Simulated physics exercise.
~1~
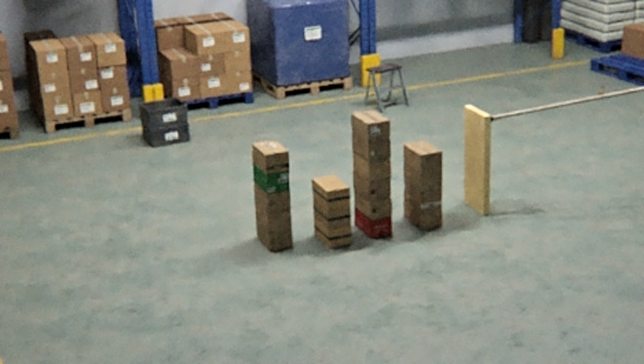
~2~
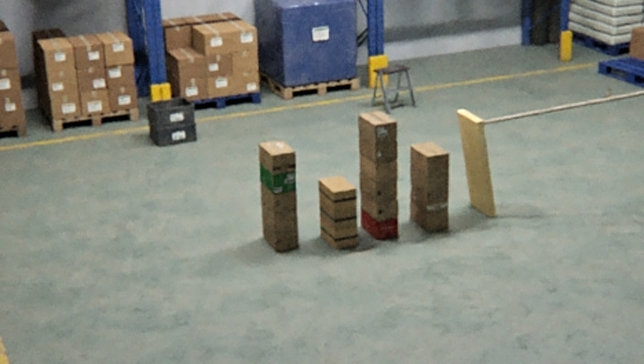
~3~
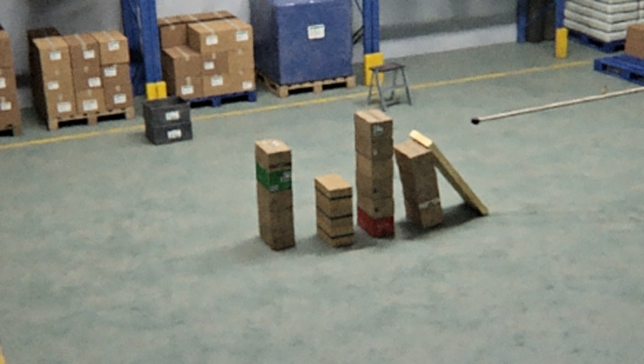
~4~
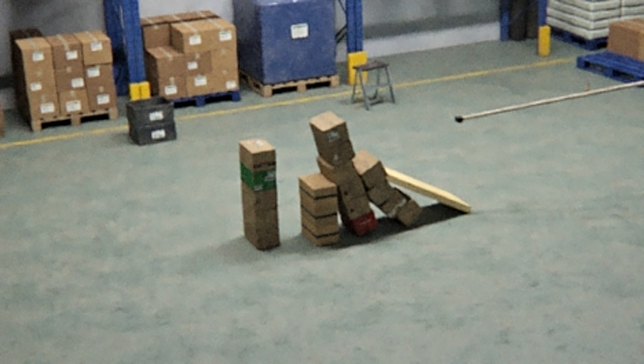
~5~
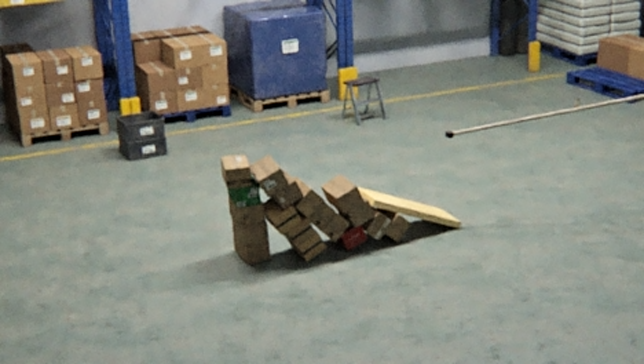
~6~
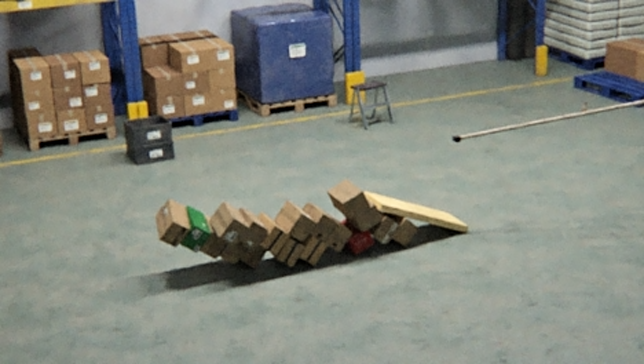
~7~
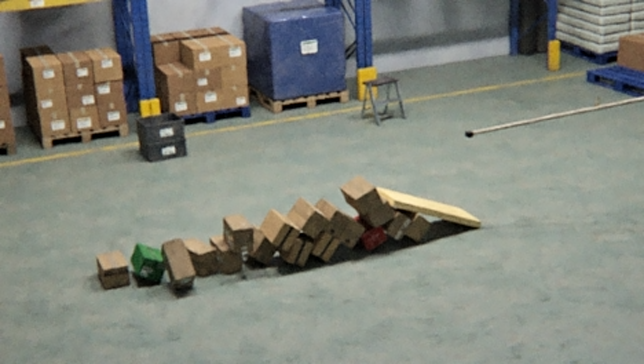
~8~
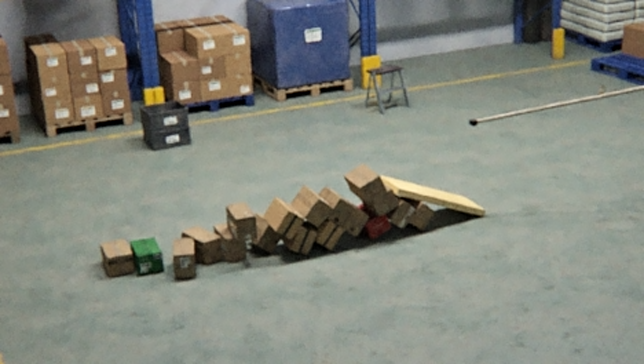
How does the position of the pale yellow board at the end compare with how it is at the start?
At the start the board stands upright to the right of the stacks, but at the end it is over on its side, sloping low against the right end of the fallen parcels.
Four stacks of brown parcels, one with a green parcel and one with a red parcel at its base, stand in a row on a grey-green warehouse floor, seen from above by a slightly swaying camera. Pallets of boxes and blue racking line the back. At the right, a long pole meets the top of an upright pale yellow board, which tips left onto the nearest stack. The stacks topple leftward one after another, and the green parcel tumbles to the floor. Finally the parcels lie in a long, slanting heap, with the board sloping low against its right end.
